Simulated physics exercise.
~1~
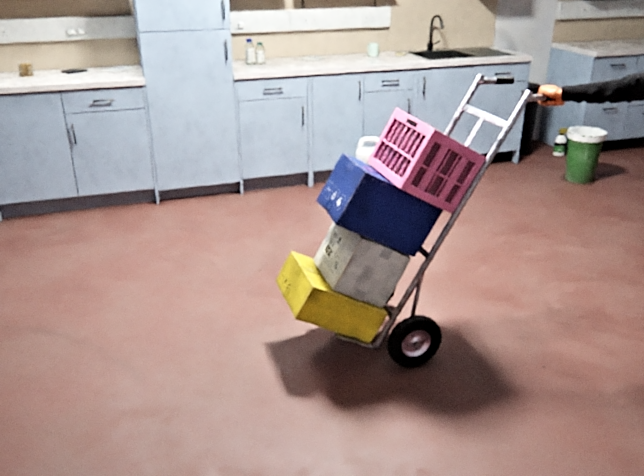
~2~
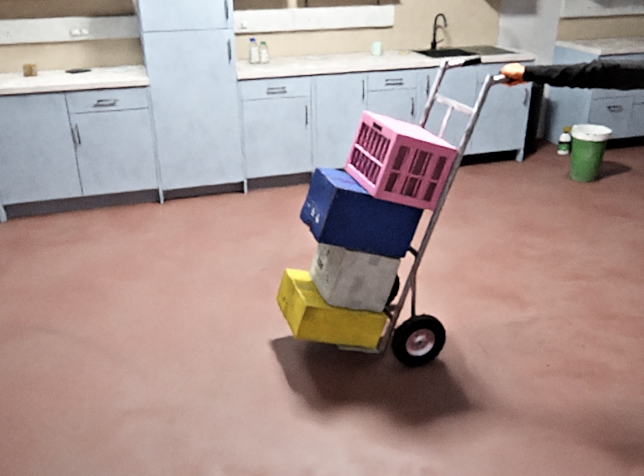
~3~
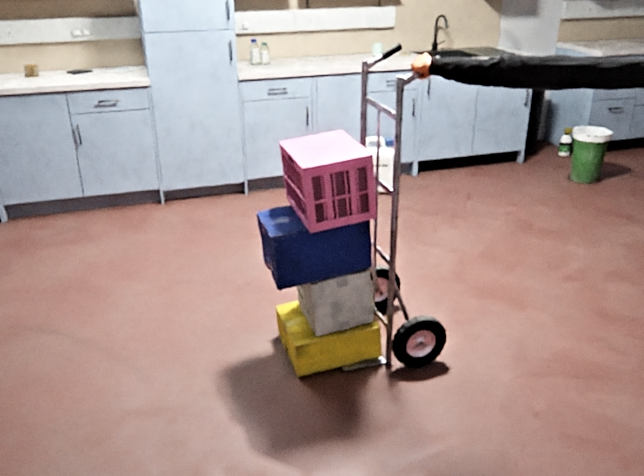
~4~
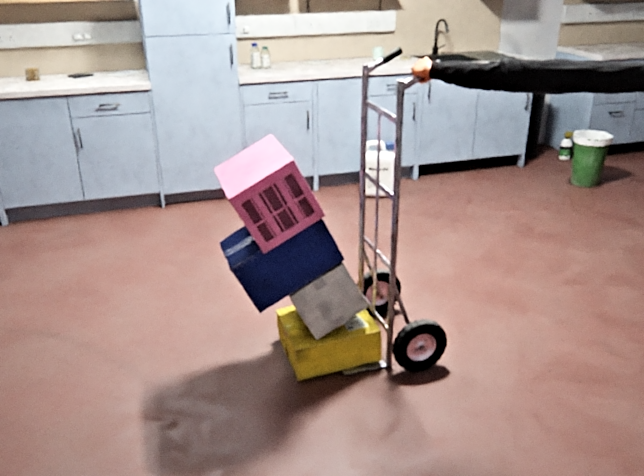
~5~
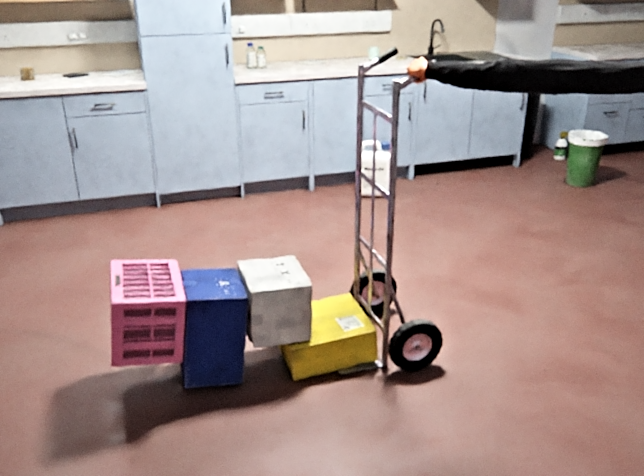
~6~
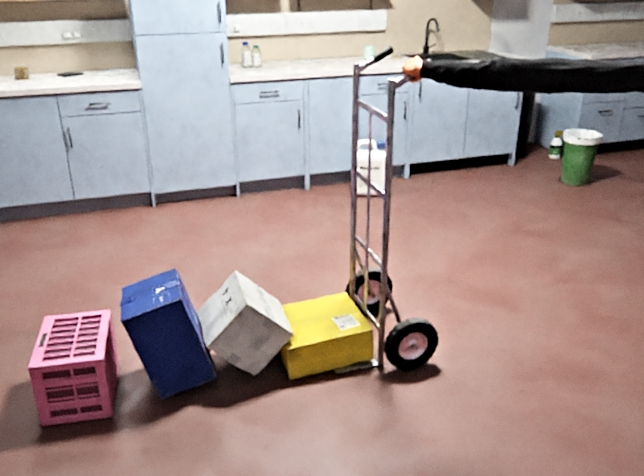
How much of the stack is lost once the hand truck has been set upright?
At least three items are lost from the stack, as the pink crate, the blue box and the white box all topple off to the left. The yellow box stays at the base of the truck.
